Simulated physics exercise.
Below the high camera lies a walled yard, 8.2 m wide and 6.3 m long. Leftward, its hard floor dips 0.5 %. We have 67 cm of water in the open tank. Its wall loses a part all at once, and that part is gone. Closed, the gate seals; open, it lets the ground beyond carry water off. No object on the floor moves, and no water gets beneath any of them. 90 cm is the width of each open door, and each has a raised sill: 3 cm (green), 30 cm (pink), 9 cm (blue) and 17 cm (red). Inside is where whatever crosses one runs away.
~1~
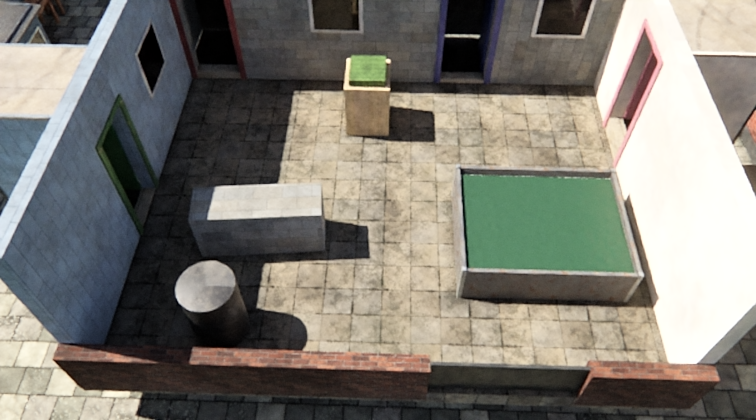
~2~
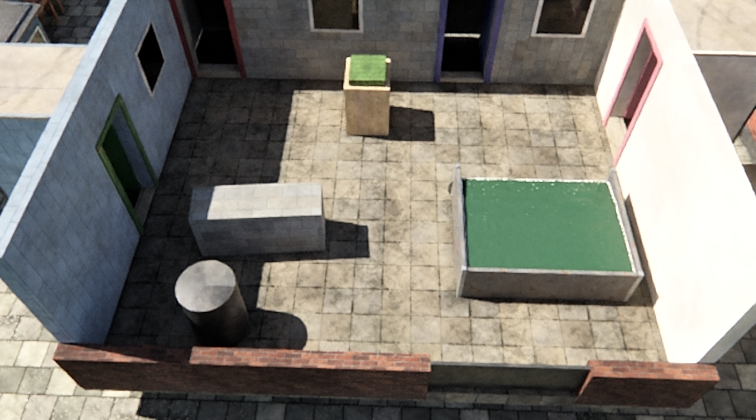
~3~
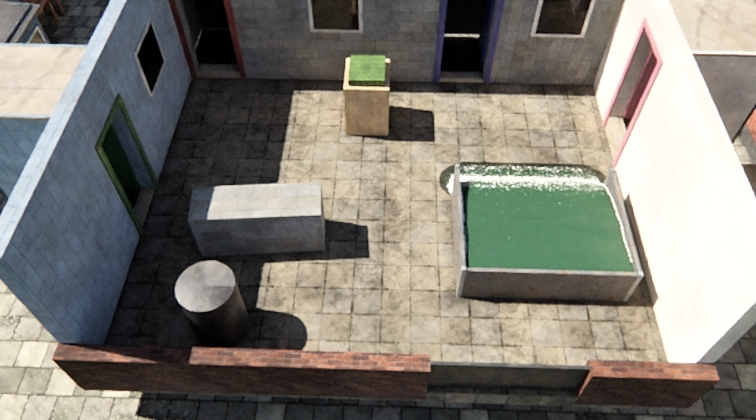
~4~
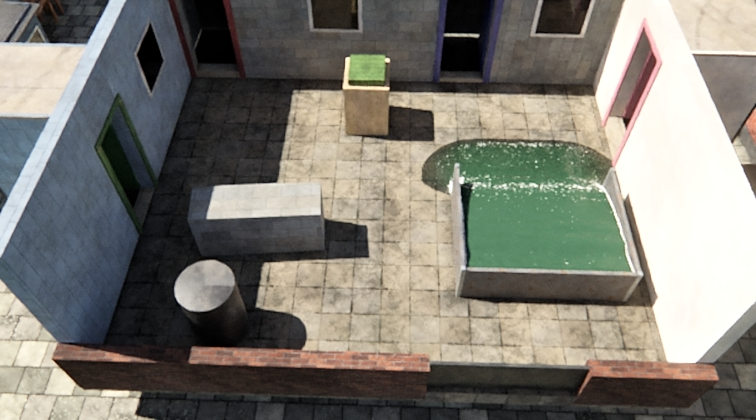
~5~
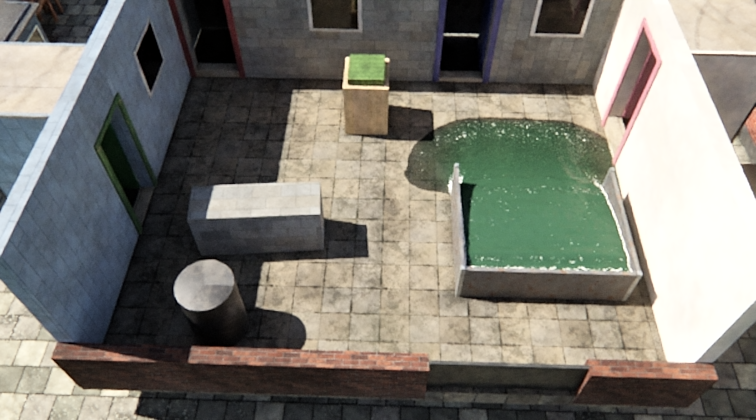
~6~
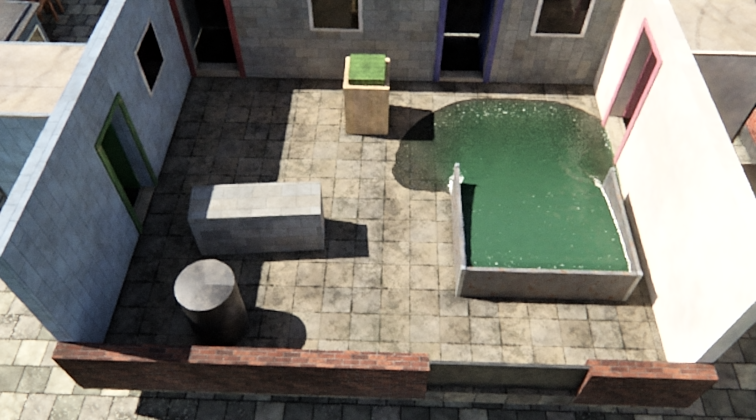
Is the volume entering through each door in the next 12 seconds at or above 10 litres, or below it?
Outcome: The green door is going to top the limit; the pink door is going to fall short of the limit; the blue door is going to top the limit; the red door is going to fall short of the limit.
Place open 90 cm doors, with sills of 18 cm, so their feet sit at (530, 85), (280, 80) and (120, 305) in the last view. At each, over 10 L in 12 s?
Well, the first is on the high side, the second is on the low side, and the third is on the low side.
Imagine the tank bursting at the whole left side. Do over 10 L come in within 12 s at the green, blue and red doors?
So green tops it, blue stays lower, red tops it.
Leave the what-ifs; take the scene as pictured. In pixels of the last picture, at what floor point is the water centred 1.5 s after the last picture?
(515, 154).
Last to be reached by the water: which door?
It's the green door.
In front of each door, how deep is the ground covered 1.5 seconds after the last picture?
Green 0 cm, pink 16 cm, blue 32 cm, red 0 cm.
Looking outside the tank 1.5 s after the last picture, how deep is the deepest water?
Around 47 centimetres.
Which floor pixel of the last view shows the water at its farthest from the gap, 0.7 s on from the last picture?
About pixel (392, 81).
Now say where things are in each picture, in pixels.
The first picture shows still water, 67 cm deep, in the open tank at (542, 220).
In the second picture, water pours out on the open tank's far side and has run 1.3 m, to a hidden place; typically 9 cm deep outside, 67 cm at the open tank's back.
In the third picture, the front is at (444, 178), 1.5 m from the gap on the open tank's far side; 1.8 m2 of floor is under water; 67 cm left at the back of the open tank.
In the fourth picture, the front is at (610, 165), 1.8 m from the gap on the open tank's far side; 3.8 m2 of floor is under water; 65 cm left at the back of the open tank.
In the fifth picture, the front is at (607, 143), 2.2 m from the gap on the open tank's far side; 5.9 m2 of floor is under water; 58 cm left at the back of the open tank.
In the sixth picture, the front is at (458, 105), 2.6 m from the gap on the open tank's far side; 7.9 m2 of floor is under water; 57 cm left at the back of the open tank.
Then, 0.7 s after the last picture water covers 25 % of the floor and is deepest (43 cm) near (587, 85); green door not reached, pink door 17 cm at the sill, 0 L in, blue door 23 cm at the sill, 41 L in, red door not reached.
Then, 1.5 s after the last picture water covers 30 % of the floor and is deepest (47 cm) near (578, 85); green door not reached, pink door 16 cm at the sill, 0 L in, blue door 32 cm at the sill, 163 L in, red door not reached.
Then, 2.8 s after the last picture water covers 40 % of the floor and is deepest (26 cm) near (445, 82); green door not reached, pink door 22 cm at the sill, 0 L in, blue door 22 cm at the sill, 306 L in, red door 3 cm at the sill, 0 L in.
Then, 6.3 s after the last picture water covers 85 % of the floor and is deepest (14 cm) near (222, 209); green door 6 cm at the sill, 6 L in, pink door 6 cm at the sill, 0 L in, blue door 11 cm at the sill, 375 L in, red door 12 cm at the sill, 3 L in.
Then, 11.3 s after the last picture water covers 100 % of the floor and is deepest (10 cm) near (234, 302); green door 7 cm at the sill, 92 L in, pink door 6 cm at the sill, 0 L in, blue door 9 cm at the sill, 378 L in, red door 8 cm at the sill, 3 L in.
